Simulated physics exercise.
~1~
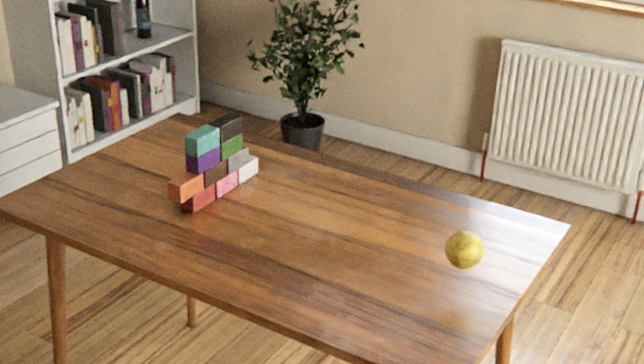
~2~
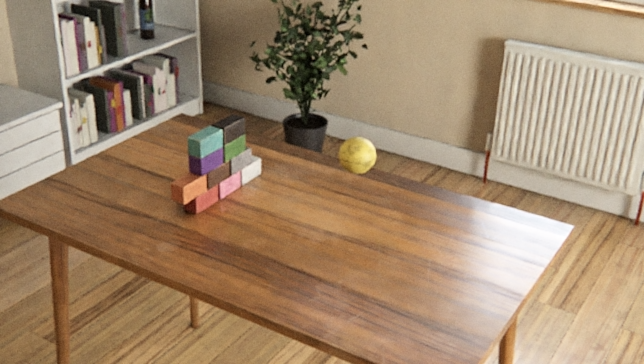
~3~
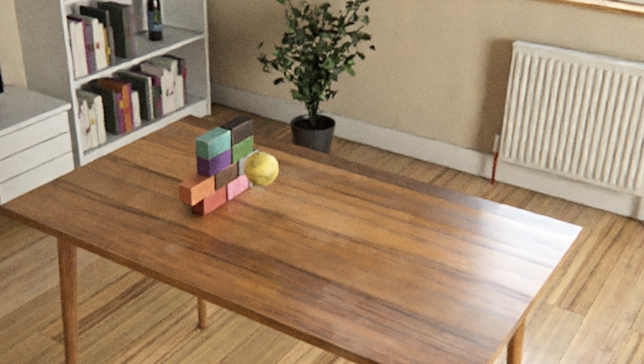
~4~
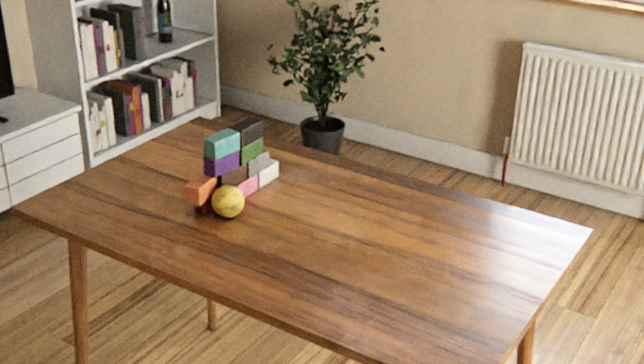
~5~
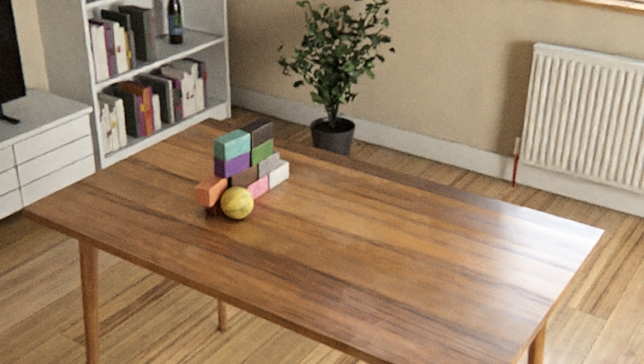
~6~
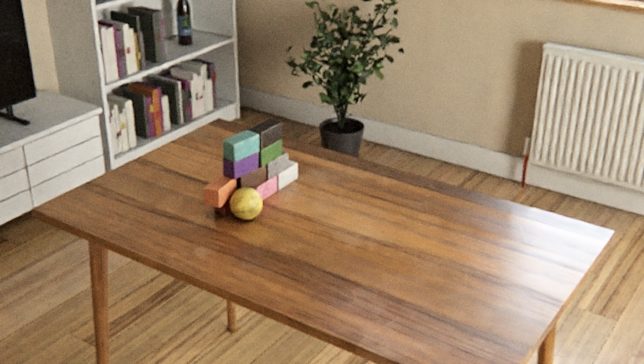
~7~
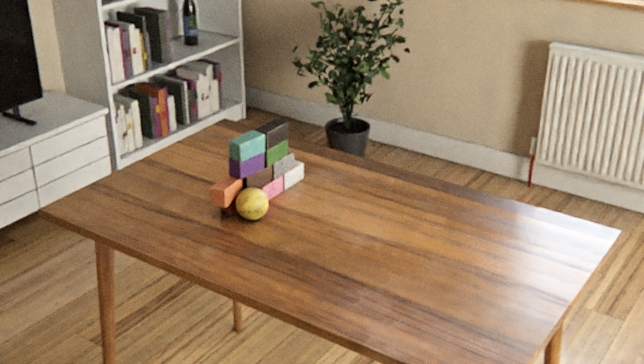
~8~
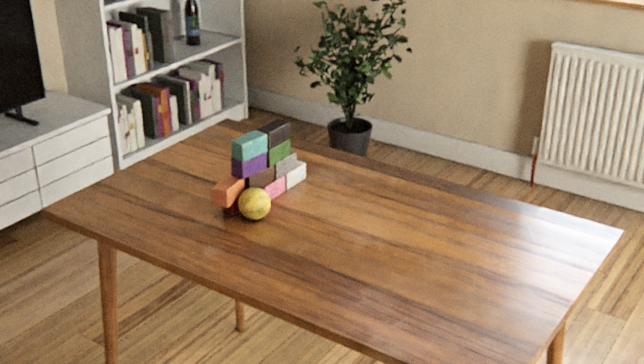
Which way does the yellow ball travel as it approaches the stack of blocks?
The yellow ball travels to the left, toward the stack of blocks on the table.
